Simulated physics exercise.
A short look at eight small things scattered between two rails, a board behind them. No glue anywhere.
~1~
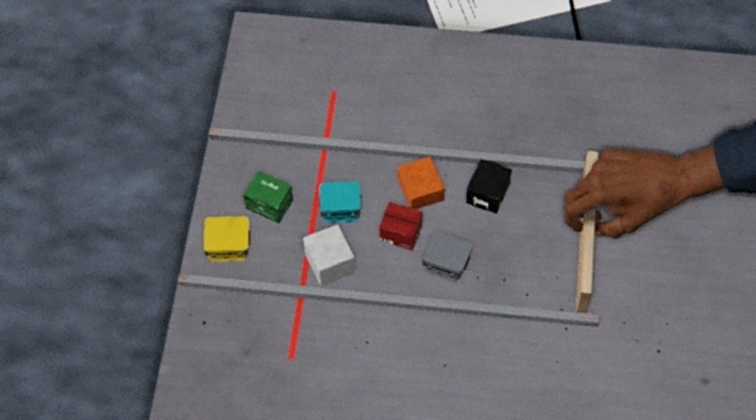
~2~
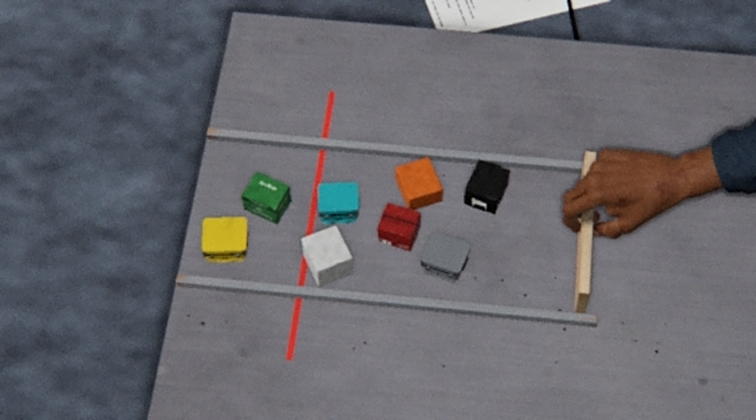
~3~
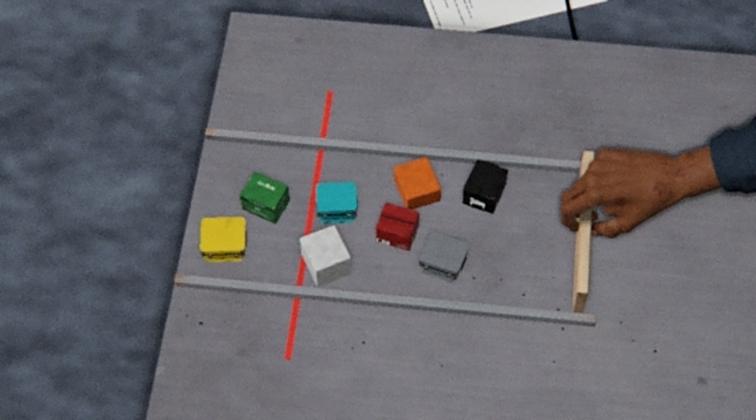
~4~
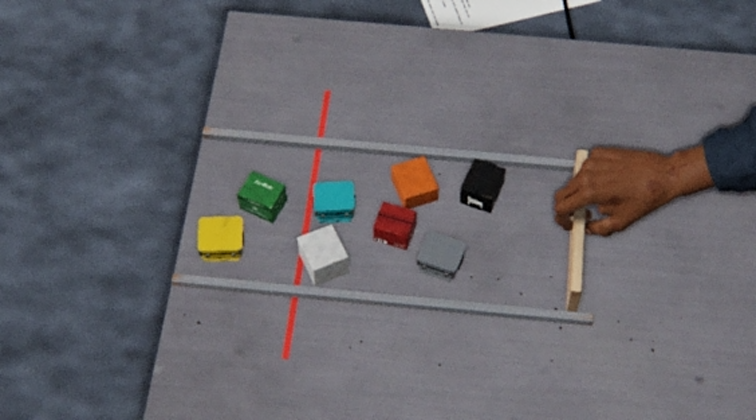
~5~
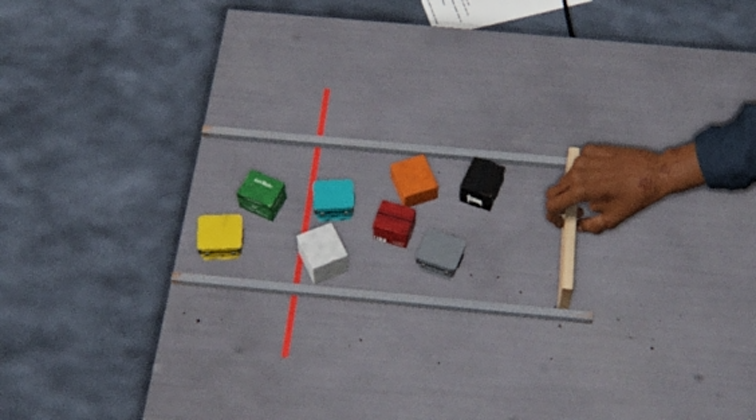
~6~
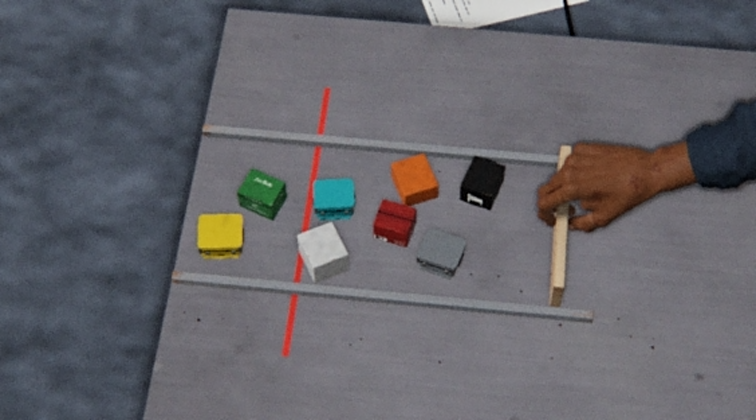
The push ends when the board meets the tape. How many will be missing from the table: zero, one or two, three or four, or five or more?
As it turns out, the number that fall off is zero.
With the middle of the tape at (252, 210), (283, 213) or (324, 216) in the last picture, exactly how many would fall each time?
In that order 2, 0 and 0.
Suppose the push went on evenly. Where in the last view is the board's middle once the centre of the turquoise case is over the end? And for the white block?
About (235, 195), and (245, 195) for the other.
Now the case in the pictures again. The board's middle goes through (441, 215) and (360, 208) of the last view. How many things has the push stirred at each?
4 and 6.
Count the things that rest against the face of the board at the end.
In contact: 3.
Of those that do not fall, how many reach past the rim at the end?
That would be 0.
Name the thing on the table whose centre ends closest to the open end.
The yellow case ends nearest.
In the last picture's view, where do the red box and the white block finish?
The red box stops around (293, 201); the white block around (242, 248).
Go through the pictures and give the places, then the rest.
In the first picture, yellow case (227, 240); green box (269, 197); white block (329, 256); board (587, 232); tape (314, 218).
In the second picture, green box (267, 198); board (585, 232).
In the third picture, white block (326, 256); grey case (444, 258).
In the fourth picture, yellow case (221, 239); black box (483, 185).
In the fifth picture, green box (262, 195); turquoise case (334, 200).
In the sixth picture, yellow case (221, 237); green box (262, 194); white block (323, 252); board (560, 226); tape (308, 215).
Early on, none off yet; yellow case at rest near (221, 237); green box at rest near (262, 194); white block at rest near (323, 252).
A while later, none off yet; yellow case at rest near (221, 237); green box moving near (259, 193); white block travelled about its own width near (280, 251).
Finally, the number that fall off is zero.
